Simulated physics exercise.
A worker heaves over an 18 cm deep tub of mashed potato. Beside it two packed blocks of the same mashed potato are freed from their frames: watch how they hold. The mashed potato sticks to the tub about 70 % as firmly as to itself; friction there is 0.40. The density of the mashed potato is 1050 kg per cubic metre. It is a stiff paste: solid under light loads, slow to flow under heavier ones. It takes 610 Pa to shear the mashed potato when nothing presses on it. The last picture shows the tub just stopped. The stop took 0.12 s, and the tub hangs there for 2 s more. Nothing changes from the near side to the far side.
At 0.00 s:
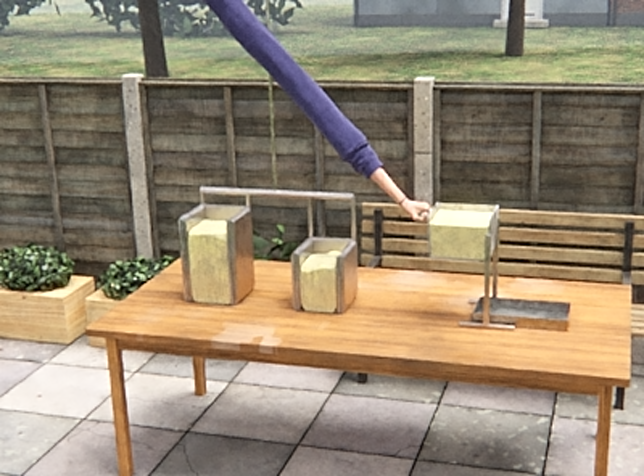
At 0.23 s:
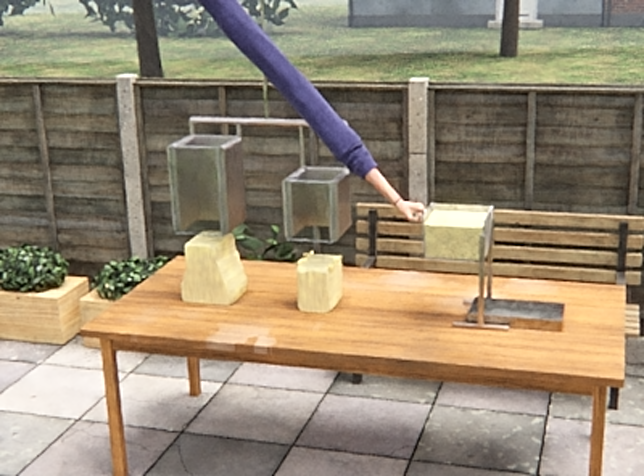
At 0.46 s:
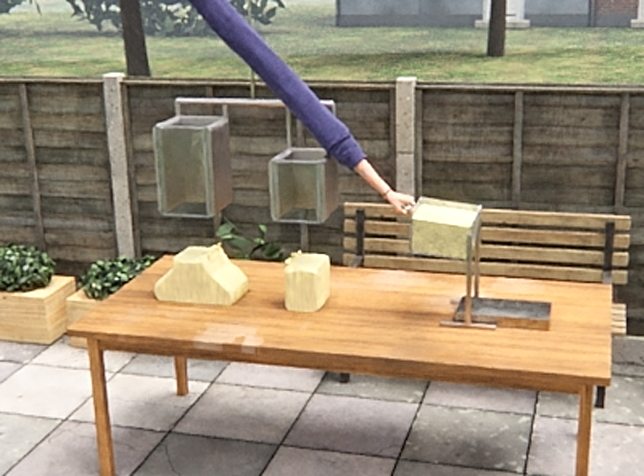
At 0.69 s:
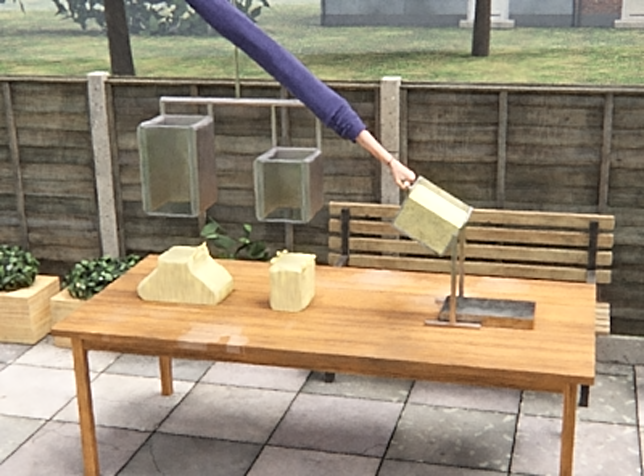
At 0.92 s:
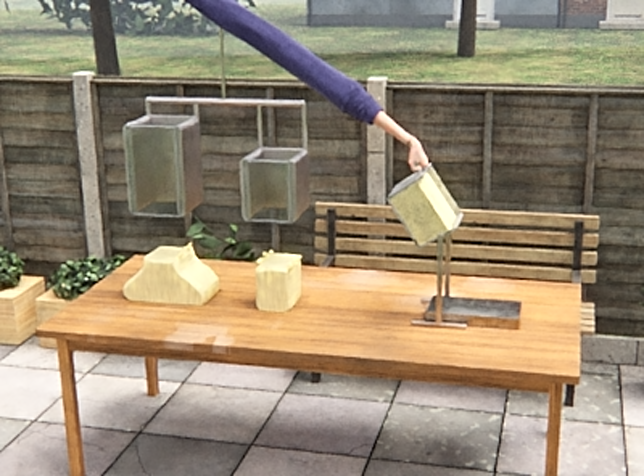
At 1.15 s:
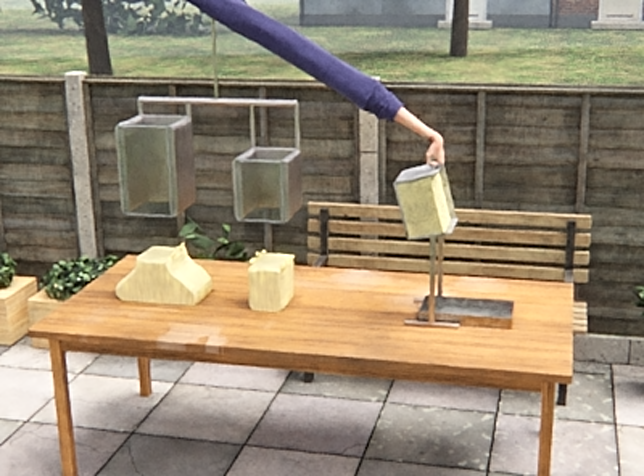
On a paved patio with a wooden fence, a bench and grass behind, a long wooden table is seen from slightly above. Two pale yellow blocks in open grey boxes stand at left and centre, and a tub of the same mash sits on a stand at right. The boxes lift, the taller block slumps wide, and a purple-sleeved arm tilts the tub steeply as the view drifts right.
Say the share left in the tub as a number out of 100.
It comes to some 100 %.
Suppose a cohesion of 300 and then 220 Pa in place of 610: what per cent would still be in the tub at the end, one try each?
In turn about 55 %, 50 %.
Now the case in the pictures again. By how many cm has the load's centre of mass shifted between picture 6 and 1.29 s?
About 0 cm.
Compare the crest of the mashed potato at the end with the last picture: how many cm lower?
About 0 cm.
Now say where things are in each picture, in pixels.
Handle-side rim at (429, 217), tilt 0 degrees; crest of the mashed potato at (483, 226); block heights 35 cm, 22 cm (left to right), in the first picture.
Handle-side rim at (424, 217), tilt 0 degrees; crest of the mashed potato at (477, 227); block heights 30 cm, 22 cm (left to right), in the second picture.
Handle-side rim at (413, 211), tilt 6 degrees; crest of the mashed potato at (417, 218); block heights 23 cm, 22 cm (left to right), in the third picture.
Handle-side rim at (413, 190), tilt 30 degrees; crest of the mashed potato at (412, 198); block heights 22 cm, 22 cm (left to right), in the fourth picture.
Handle-side rim at (423, 177), tilt 57 degrees; crest of the mashed potato at (416, 183); block heights 22 cm, 22 cm (left to right), in the fifth picture.
Handle-side rim at (437, 175), tilt 76 degrees; crest of the mashed potato at (428, 179); block heights 22 cm, 22 cm (left to right), in the sixth picture.
After 1.29 s, the tub is at 76 degrees and holds 100 %.
After 1.46 s, the tub is at 76 degrees and holds 100 %.
After 1.63 s, the tub is at 76 degrees and holds 100 %.
After 1.80 s, the tub is at 76 degrees and holds 100 %.
After 3.15 s, the tub is at 76 degrees and holds 100 %.
